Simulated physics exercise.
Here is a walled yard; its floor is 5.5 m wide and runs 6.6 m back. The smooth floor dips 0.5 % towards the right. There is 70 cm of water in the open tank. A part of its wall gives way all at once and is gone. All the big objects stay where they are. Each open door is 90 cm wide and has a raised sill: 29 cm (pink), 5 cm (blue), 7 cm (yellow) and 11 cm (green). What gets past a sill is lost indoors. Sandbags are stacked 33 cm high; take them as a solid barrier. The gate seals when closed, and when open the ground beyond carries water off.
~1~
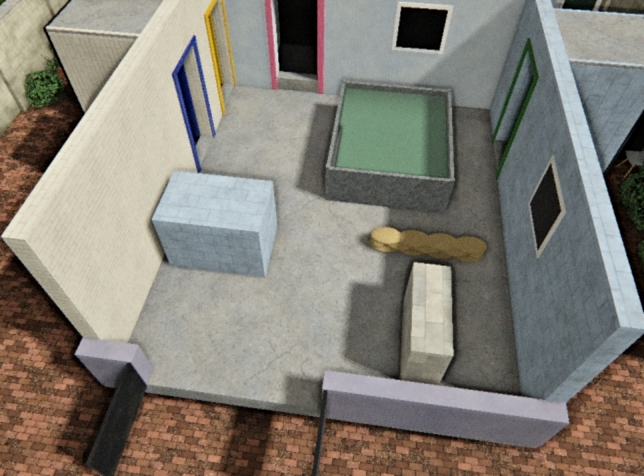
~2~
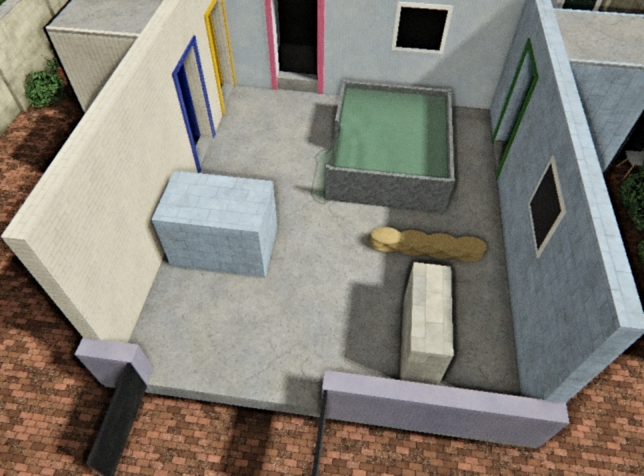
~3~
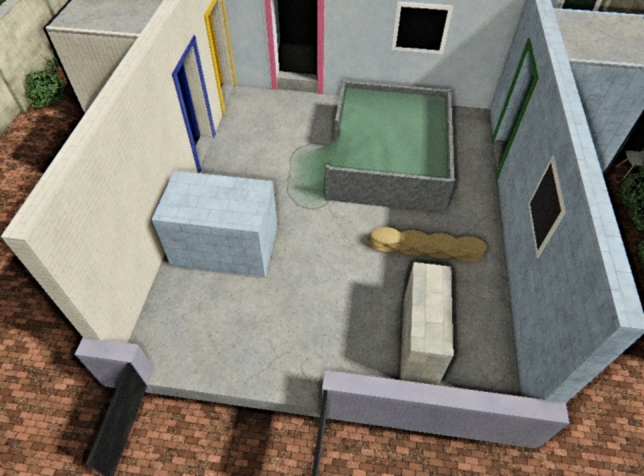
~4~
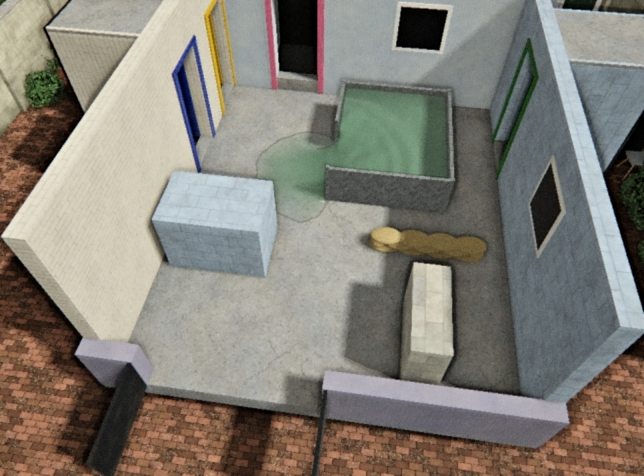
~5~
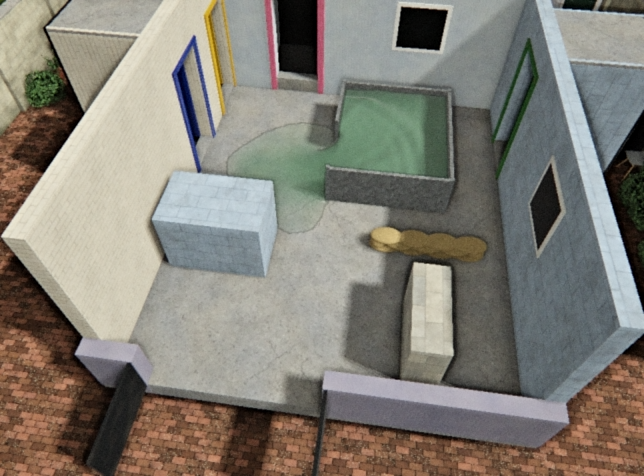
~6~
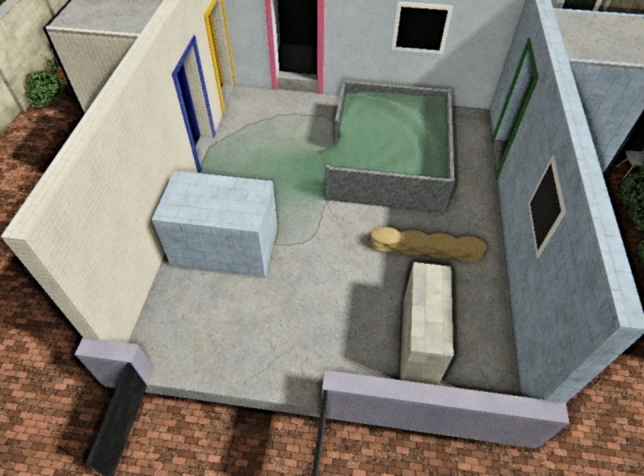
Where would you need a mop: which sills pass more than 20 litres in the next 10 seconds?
Door by door: At the pink door it stays under the limit; at the blue door it goes over the limit; at the yellow door it exceeds the limit; at the green door it keeps below the limit.
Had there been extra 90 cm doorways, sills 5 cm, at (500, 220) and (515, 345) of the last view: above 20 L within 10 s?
In turn: Not over, under.
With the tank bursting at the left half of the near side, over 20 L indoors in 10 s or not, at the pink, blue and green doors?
Against that limit: Pink below, blue not over, green below.
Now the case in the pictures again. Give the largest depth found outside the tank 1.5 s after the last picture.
Up to some 44 cm.
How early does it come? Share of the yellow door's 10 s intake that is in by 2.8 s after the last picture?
Some 20 per cent by then.
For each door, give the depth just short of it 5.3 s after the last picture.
Depths in cm: Pink 12, blue 16, yellow 14, green 3.
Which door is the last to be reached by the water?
The green one.
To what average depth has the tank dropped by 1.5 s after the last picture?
Roughly 40 cm on average.
Then, 0.7 s after the last picture water covers 25 % of the floor and is deepest (46 cm) near (191, 218); pink door 1 cm at the sill, 0 L in, blue door 16 cm at the sill, 84 L in, yellow door 9 cm at the sill, 0 L in, green door not reached.
Then, 1.5 s after the last picture water covers 35 % of the floor and is deepest (44 cm) near (224, 214); pink door 2 cm at the sill, 0 L in, blue door 26 cm at the sill, 242 L in, yellow door 15 cm at the sill, 8 L in, green door not reached.
Then, 2.8 s after the last picture water covers 45 % of the floor and is deepest (30 cm) near (235, 88); pink door 7 cm at the sill, 0 L in, blue door 22 cm at the sill, 450 L in, yellow door 17 cm at the sill, 39 L in, green door not reached.
Then, 5.3 s after the last picture water covers 70 % of the floor and is deepest (18 cm) near (484, 112); pink door 12 cm at the sill, 0 L in, blue door 16 cm at the sill, 644 L in, yellow door 14 cm at the sill, 137 L in, green door 3 cm at the sill, 0 L in.
Then, 9.3 s after the last picture water covers 90 % of the floor and is deepest (14 cm) near (484, 117); pink door 8 cm at the sill, 0 L in, blue door 10 cm at the sill, 778 L in, yellow door 11 cm at the sill, 209 L in, green door 6 cm at the sill, 0 L in.
